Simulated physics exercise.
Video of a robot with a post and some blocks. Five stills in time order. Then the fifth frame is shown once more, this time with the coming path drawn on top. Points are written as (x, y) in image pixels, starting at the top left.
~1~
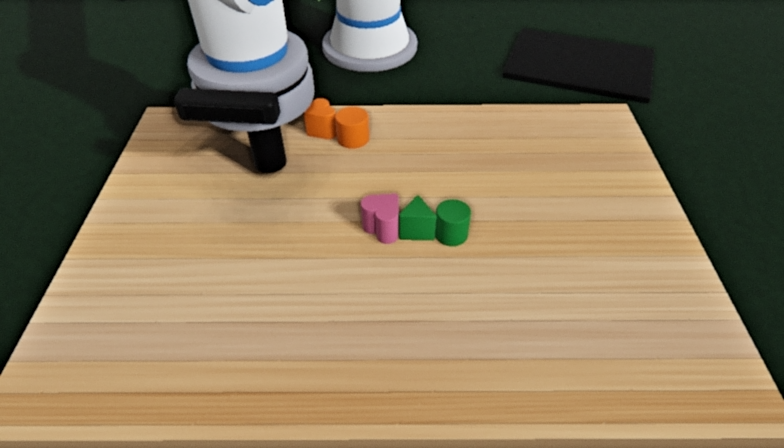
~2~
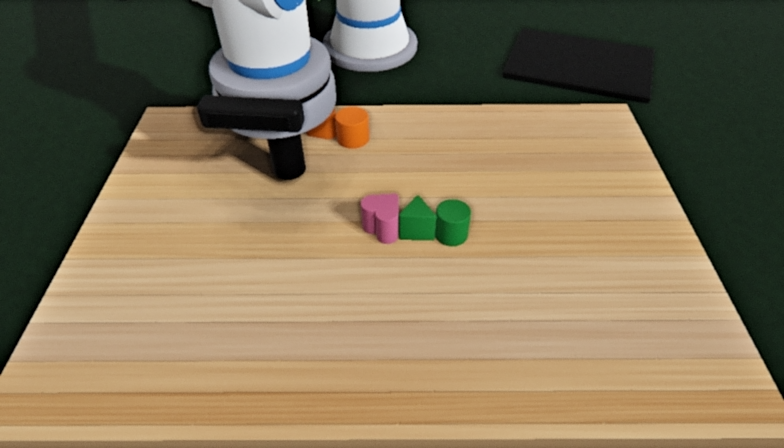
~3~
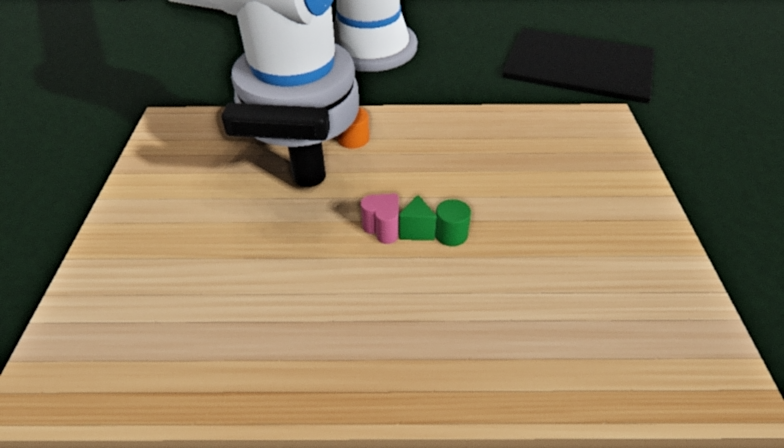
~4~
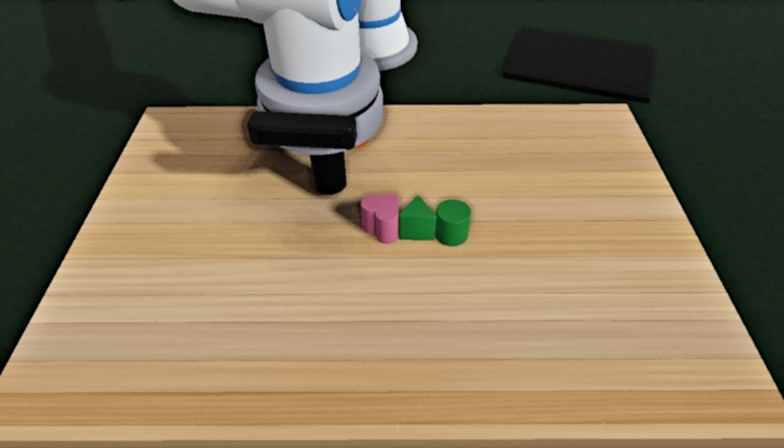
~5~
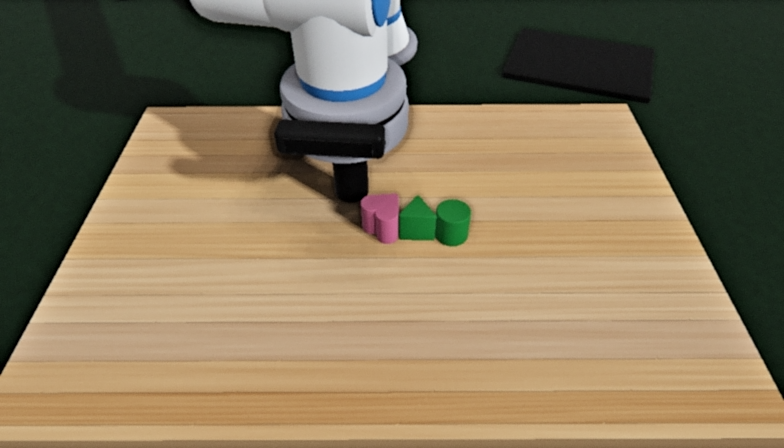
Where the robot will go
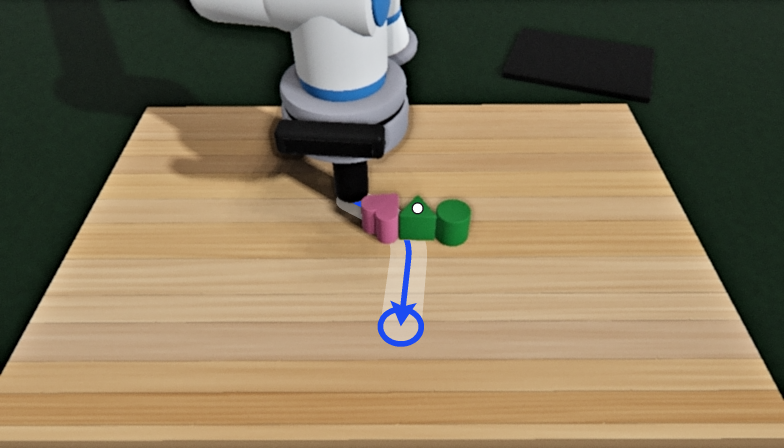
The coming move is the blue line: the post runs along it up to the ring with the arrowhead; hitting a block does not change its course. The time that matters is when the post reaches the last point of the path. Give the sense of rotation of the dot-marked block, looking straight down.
Top view: Counterclockwise.
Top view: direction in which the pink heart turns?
Direction: Clockwise.
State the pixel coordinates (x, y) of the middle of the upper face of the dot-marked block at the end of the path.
The dot-marked block ends near (441, 235).
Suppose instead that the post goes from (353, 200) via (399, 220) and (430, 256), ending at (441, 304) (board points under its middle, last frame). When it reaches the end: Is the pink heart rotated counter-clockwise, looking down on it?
No - that is not the case.
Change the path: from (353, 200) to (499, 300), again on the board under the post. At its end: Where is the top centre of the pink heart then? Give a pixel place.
It comes to (400, 244).
Path on the board, from (353, 200) via (398, 226) and (407, 271), ending at (401, 326); the dot is on the green triangular piece.
On the path given first. One third of the way, post (398, 218); pink heart (391, 226), turned 15° clockwise; green triangular piece (423, 220), turned 20° anticlockwise.
Two thirds of the way, post (407, 263); pink heart (386, 272), turned 55° clockwise; green triangular piece (441, 235), turned 30° anticlockwise.
At the end, post (401, 318); pink heart (361, 309), turned 90° clockwise; green triangular piece (441, 235), turned 30° anticlockwise; green circle in place.
